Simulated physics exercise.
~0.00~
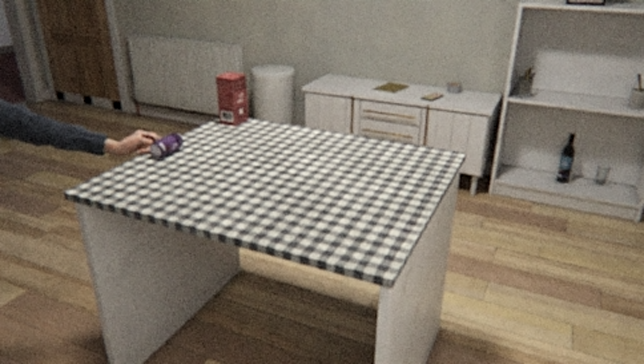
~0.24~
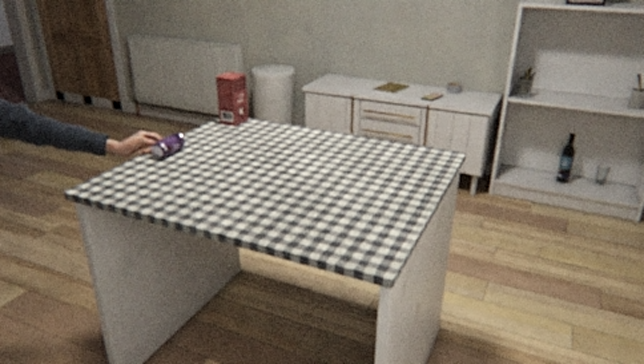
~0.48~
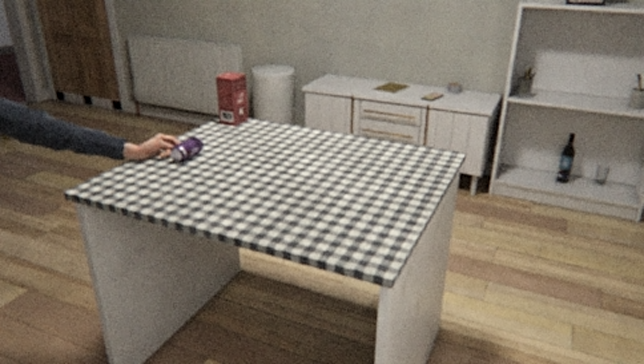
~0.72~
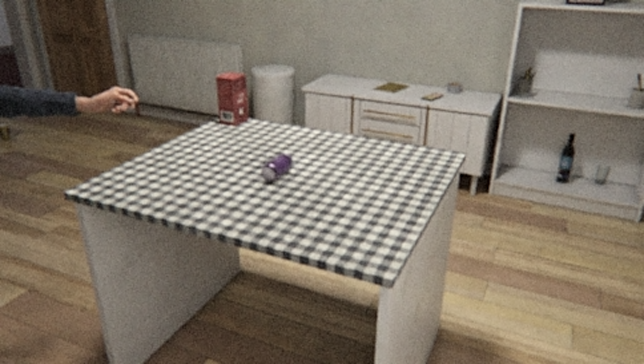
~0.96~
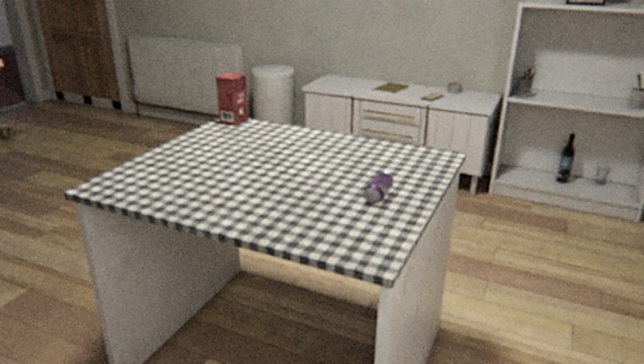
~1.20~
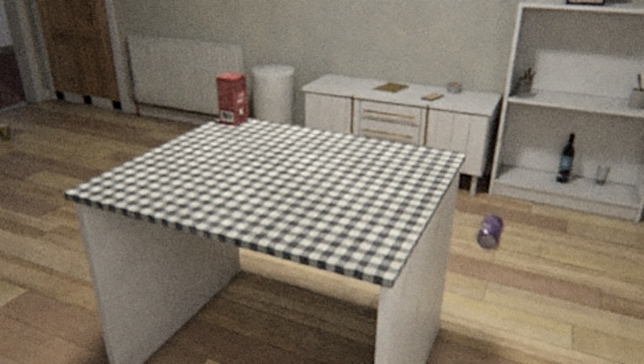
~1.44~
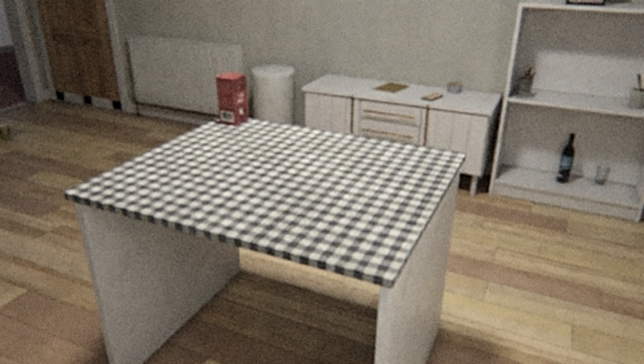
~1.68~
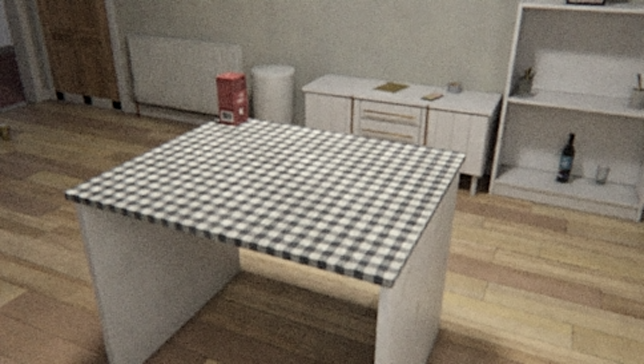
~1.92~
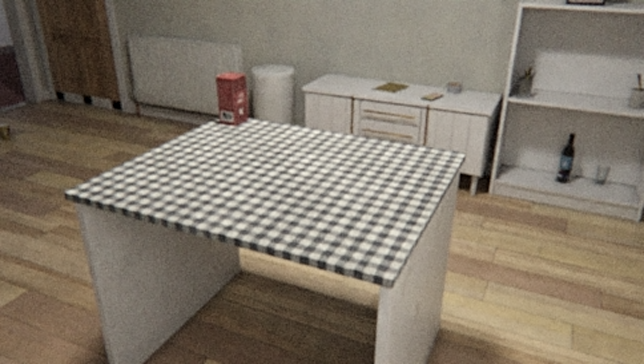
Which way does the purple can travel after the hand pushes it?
It travels to the right across the checked tabletop and goes over the right edge.
